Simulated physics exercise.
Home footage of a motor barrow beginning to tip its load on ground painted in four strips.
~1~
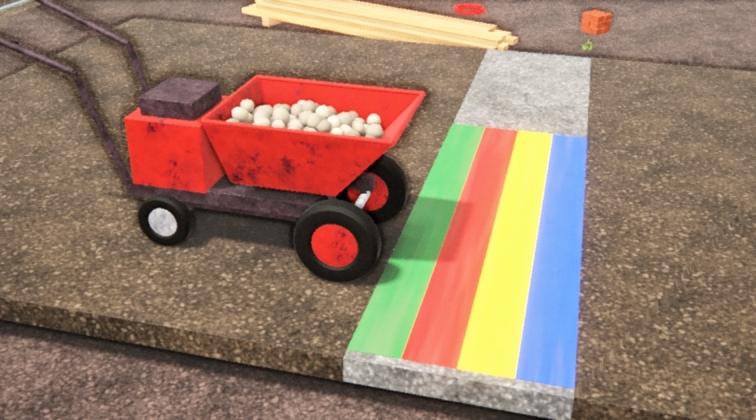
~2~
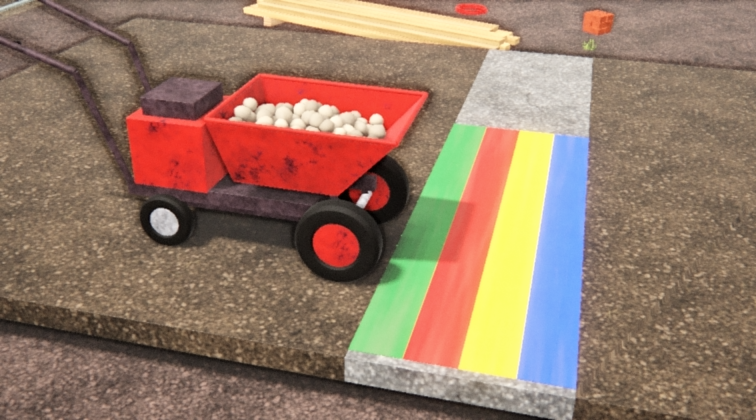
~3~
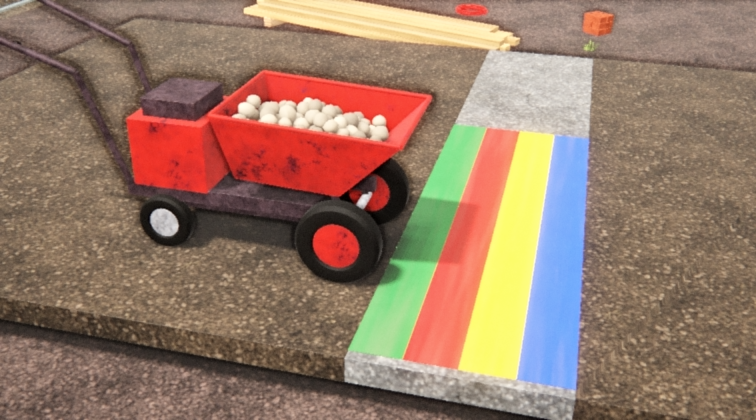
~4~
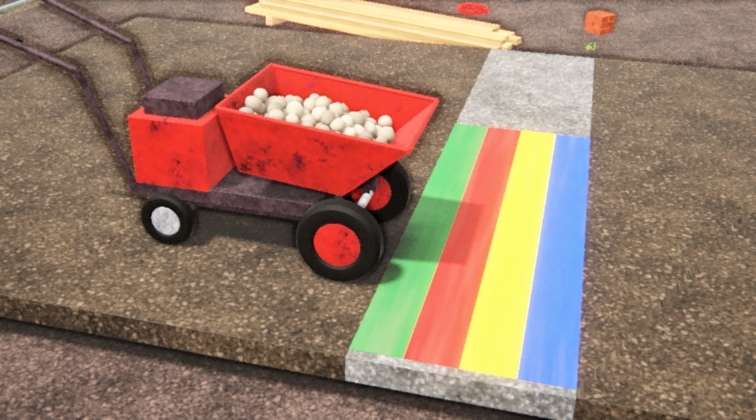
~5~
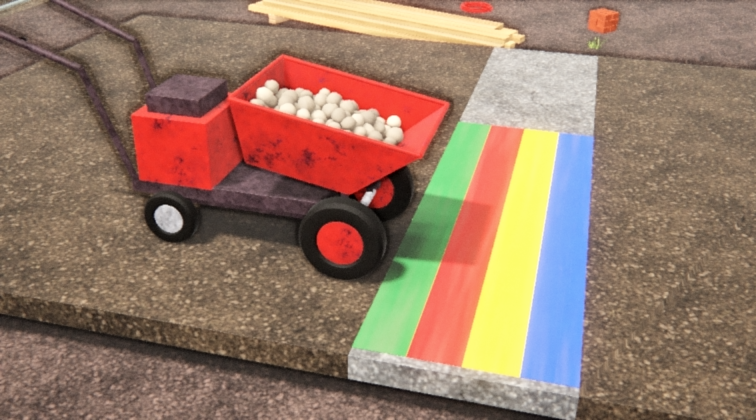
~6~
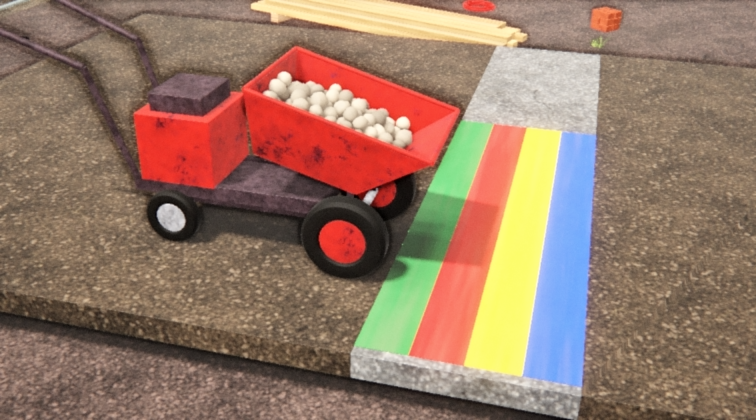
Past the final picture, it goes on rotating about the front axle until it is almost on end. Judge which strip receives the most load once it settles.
The strip receiving the most is the yellow one.
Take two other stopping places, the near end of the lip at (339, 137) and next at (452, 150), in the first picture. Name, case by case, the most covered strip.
To begin with the strip in red, and after that the blue one.
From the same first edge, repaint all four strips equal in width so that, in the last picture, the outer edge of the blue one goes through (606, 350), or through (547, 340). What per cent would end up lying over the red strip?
10 % and 0 %.
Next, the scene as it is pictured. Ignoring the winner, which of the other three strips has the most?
The strip in second place is that blue strip.
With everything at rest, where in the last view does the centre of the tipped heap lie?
Once it all stops, the middle lies near (536, 265).
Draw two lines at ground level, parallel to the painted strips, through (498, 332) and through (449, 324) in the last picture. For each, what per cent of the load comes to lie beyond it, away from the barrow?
Around 50 per cent for the first, around 70 per cent for the second.
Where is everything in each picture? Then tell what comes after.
In the first frame, lip of the skip (393, 143), level; top of the load (295, 127), river pebbles; green strip (390, 314); red strip (442, 322); yellow strip (495, 331); blue strip (549, 340).
In the second frame, lip of the skip (396, 144), level; top of the load (297, 127).
In the third frame, lip of the skip (400, 148), tipped barely; top of the load (301, 126).
In the fourth frame, lip of the skip (408, 151), tipped a little; top of the load (295, 111).
In the fifth frame, lip of the skip (420, 156), tipped a little; top of the load (298, 112).
In the sixth frame, lip of the skip (432, 163), tipped clearly; top of the load (310, 107); green strip (398, 311); red strip (449, 319); yellow strip (502, 328); blue strip (556, 337).
Just after the last frame, skip tipped steeply; every one in the skip.
A moment on, skip tipped right over; roughly two thirds in the skip; about a tenth over the red strip; roughly a quarter over the yellow strip; just a few over the blue strip.
Further on, skip tipped right over; roughly a quarter in the skip; just a few over the red strip; roughly a third over the yellow strip; roughly a quarter over the blue strip; about a tenth off the paint.
When it is over, skip tipped right over; roughly a quarter in the skip; not one over the green strip; just a few over the red strip; roughly a third over the yellow strip; roughly a quarter over the blue strip; about a tenth off the paint.
